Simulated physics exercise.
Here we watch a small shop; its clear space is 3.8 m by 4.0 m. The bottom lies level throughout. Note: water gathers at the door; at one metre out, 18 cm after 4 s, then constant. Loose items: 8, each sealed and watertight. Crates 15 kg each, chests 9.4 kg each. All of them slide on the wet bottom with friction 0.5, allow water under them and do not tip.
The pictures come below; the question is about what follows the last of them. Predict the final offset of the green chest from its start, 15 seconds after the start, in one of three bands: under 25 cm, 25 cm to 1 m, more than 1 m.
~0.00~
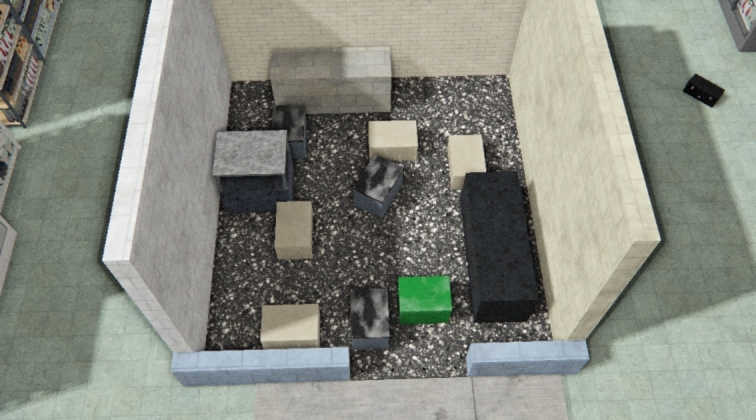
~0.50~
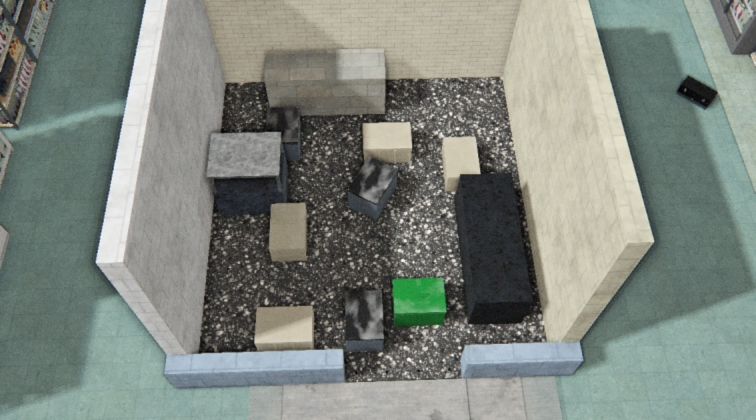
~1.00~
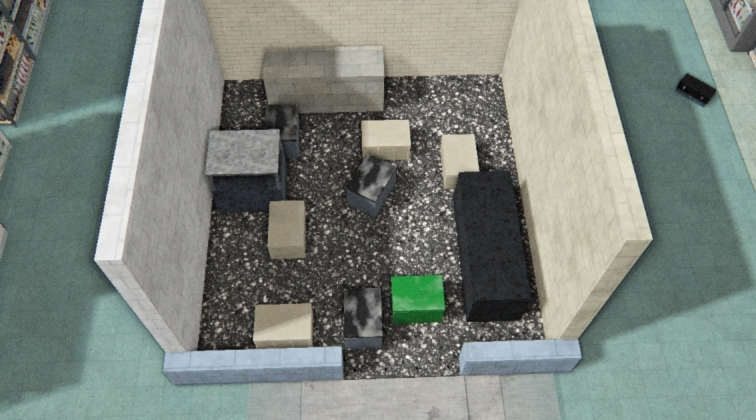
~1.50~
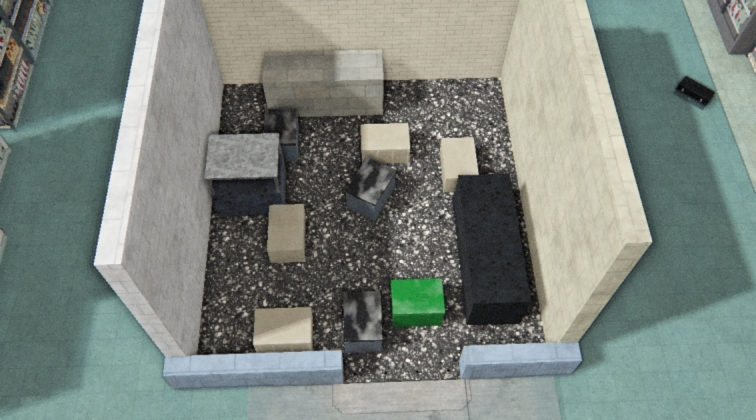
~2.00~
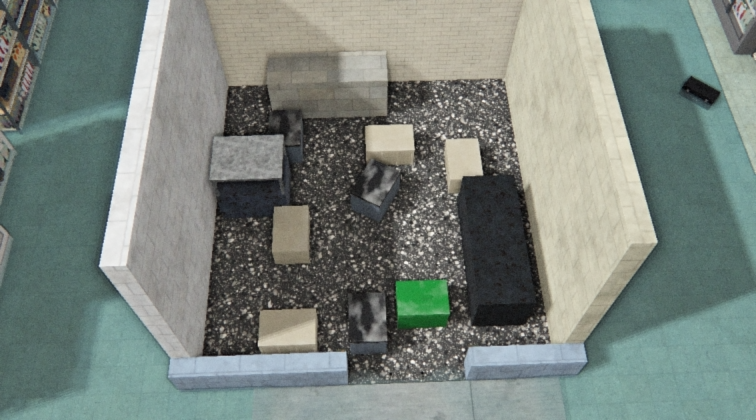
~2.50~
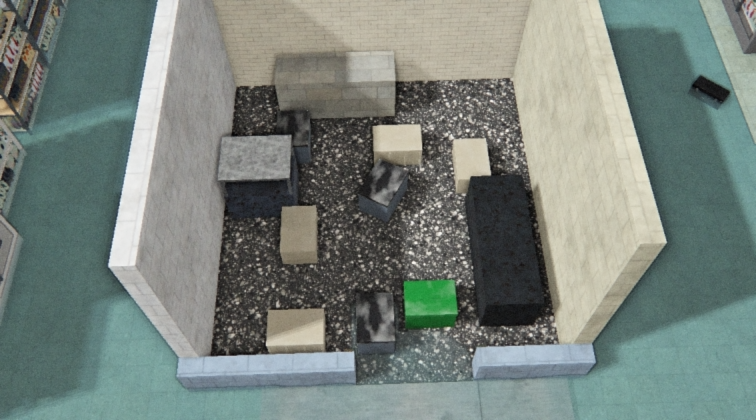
Long gone.
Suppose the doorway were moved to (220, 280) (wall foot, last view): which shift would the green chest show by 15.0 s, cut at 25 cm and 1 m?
Observation: Green chest small displacement.
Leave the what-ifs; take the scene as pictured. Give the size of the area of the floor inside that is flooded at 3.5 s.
1.5 m2.
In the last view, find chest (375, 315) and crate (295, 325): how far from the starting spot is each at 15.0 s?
Respectively 120 and 60 cm.
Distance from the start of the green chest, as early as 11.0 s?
Around 200 cm from the start by that time.
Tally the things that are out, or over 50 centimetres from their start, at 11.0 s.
At that moment it comes to 5.
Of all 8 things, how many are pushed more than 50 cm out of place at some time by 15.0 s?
Tally: 8.
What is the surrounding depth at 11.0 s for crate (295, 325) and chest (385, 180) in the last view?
Some 5 cm at the first, some 14 cm at the second.
After 3.5 s the green chest is near (433, 267), 0.4 m from its start, aground; 0 afloat.
After 6.8 s the green chest is near (448, 98), 2.8 m from its start, aground; 1 afloat.
After 11.0 s the green chest is near (504, 157), 2.0 m from its start, afloat; 7 afloat.
After 15.0 s the green chest is near (495, 161), 1.9 m from its start, afloat; 8 afloat.
